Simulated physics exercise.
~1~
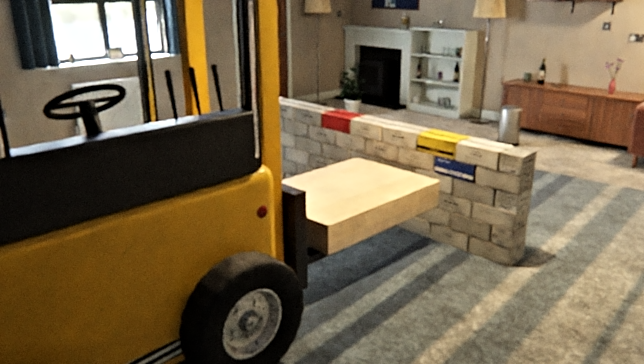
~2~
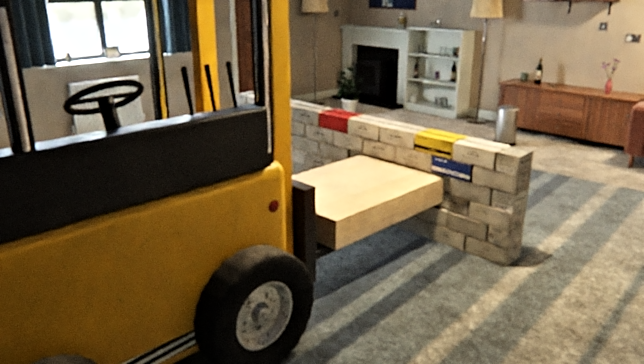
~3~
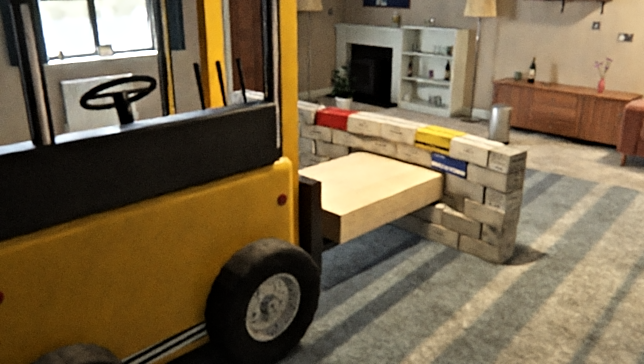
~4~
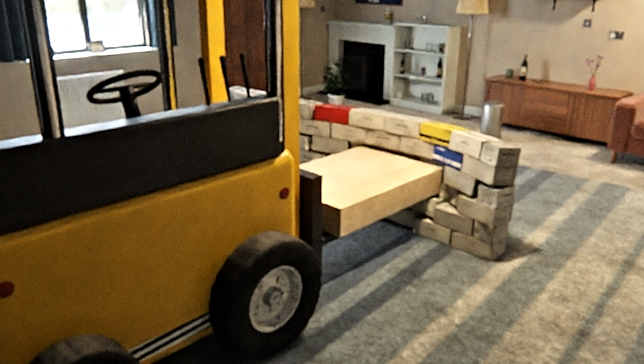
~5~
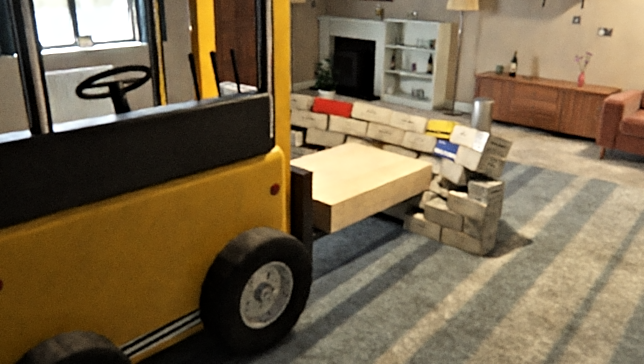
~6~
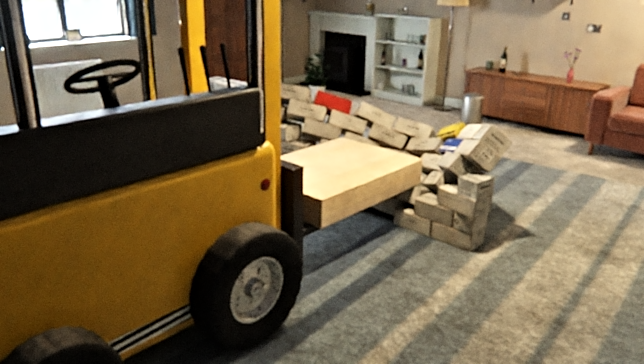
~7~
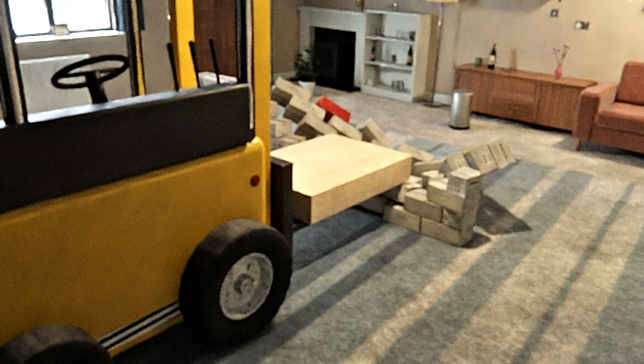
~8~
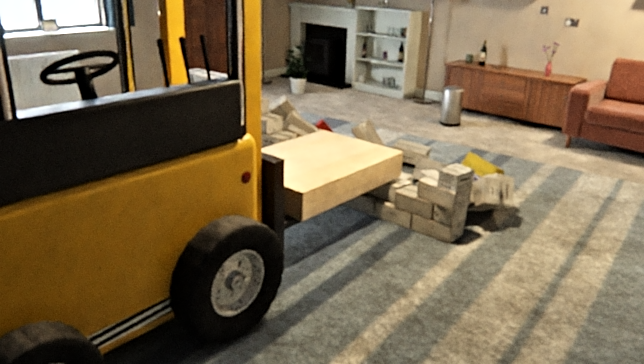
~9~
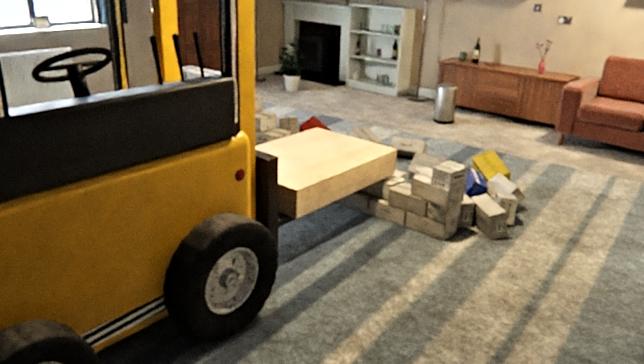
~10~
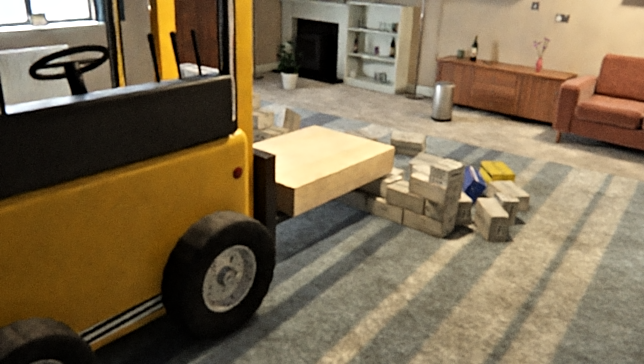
A yellow forklift holds a pale, flat case on its raised forks against a low wall of loose, box-like blocks in a living room, with red, yellow and blue pieces near the top. The case pushes into the wall, and the blocks shift and start to lean away. The right part buckles, and the top rows tilt and slide backward. The coloured pieces tumble over with them as the upper wall collapses behind the case. At the end, a low stub still stands by the case, with the yellow and blue pieces lying among scattered blocks beyond it.
